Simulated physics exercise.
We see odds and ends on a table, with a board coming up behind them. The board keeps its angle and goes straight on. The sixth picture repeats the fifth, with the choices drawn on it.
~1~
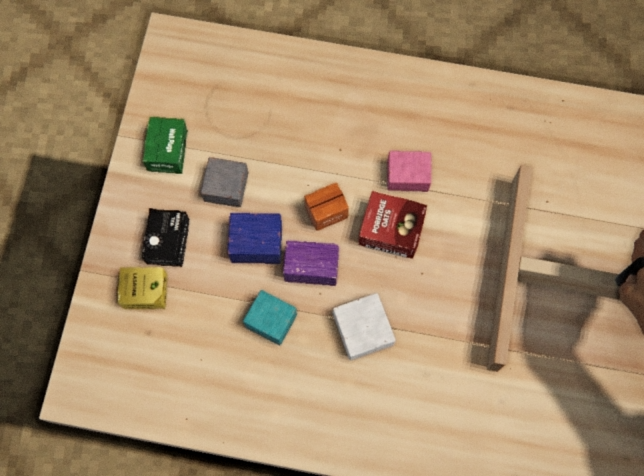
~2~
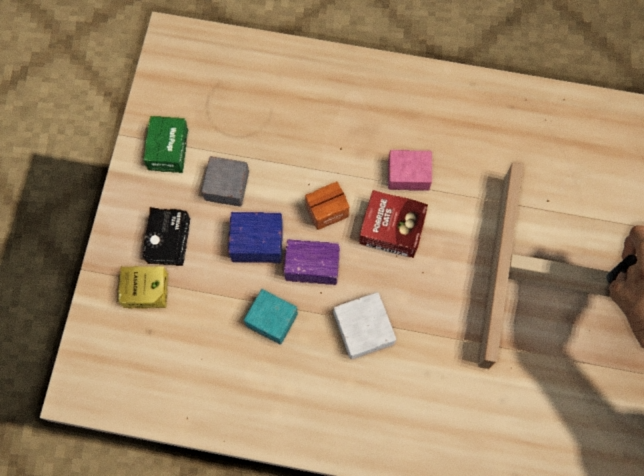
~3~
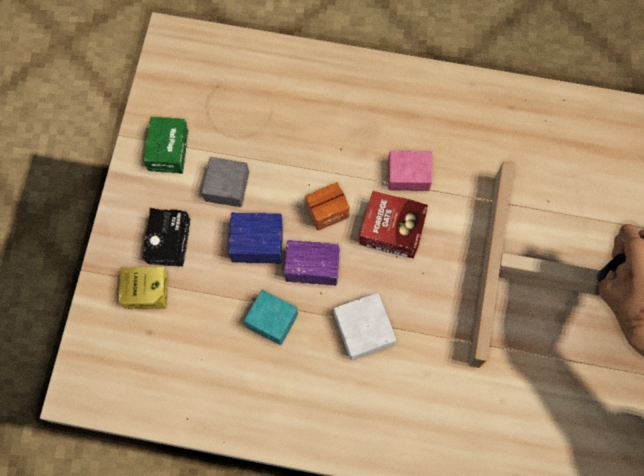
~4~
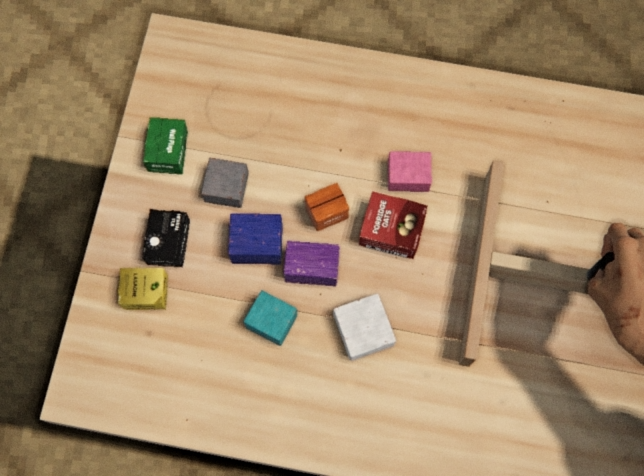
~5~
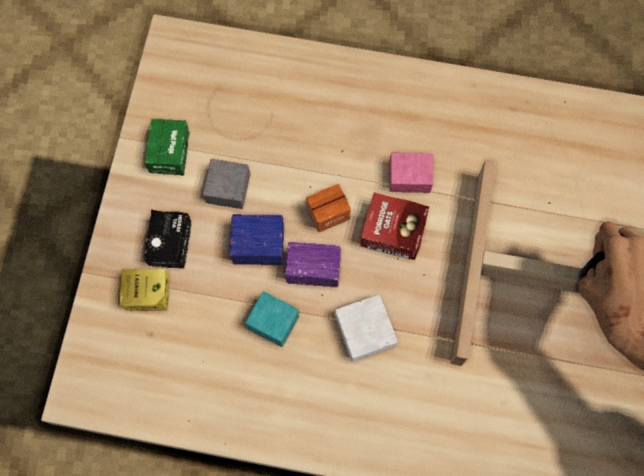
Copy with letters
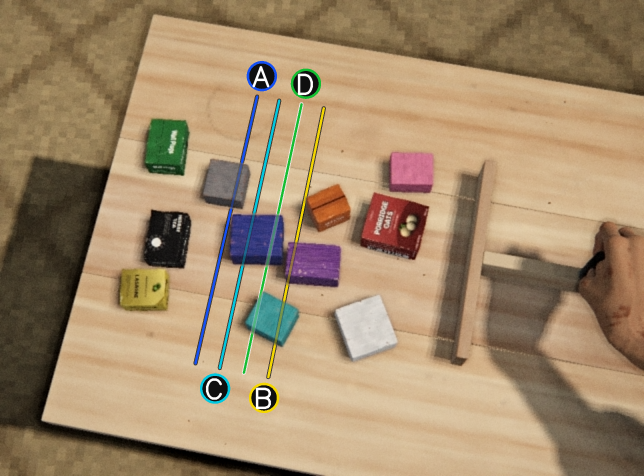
A hand slides a wooden board slowly left toward scattered colourful blocks and packets, which stay still.
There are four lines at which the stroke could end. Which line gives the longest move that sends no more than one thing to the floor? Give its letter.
A.
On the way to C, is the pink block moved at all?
By then, yes.
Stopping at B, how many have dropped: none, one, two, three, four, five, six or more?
In all, none.
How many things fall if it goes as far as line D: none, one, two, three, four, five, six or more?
By then, none.
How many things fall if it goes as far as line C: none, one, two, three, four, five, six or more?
By then, none.
On the marked copy, A at (228, 224); B at (297, 237); C at (251, 228); D at (274, 232).
Taking A. A third of the way, board (387, 240); pink block (372, 164); white block (338, 314).
Two thirds of the way, board (297, 223); green box (159, 144); grey block (188, 177).
When it is over, board (229, 211); black packet (98, 230); green box (130, 127); none fallen.
As for the rest, B is within the limit but short; C is within the limit but short; D is within the limit but short.
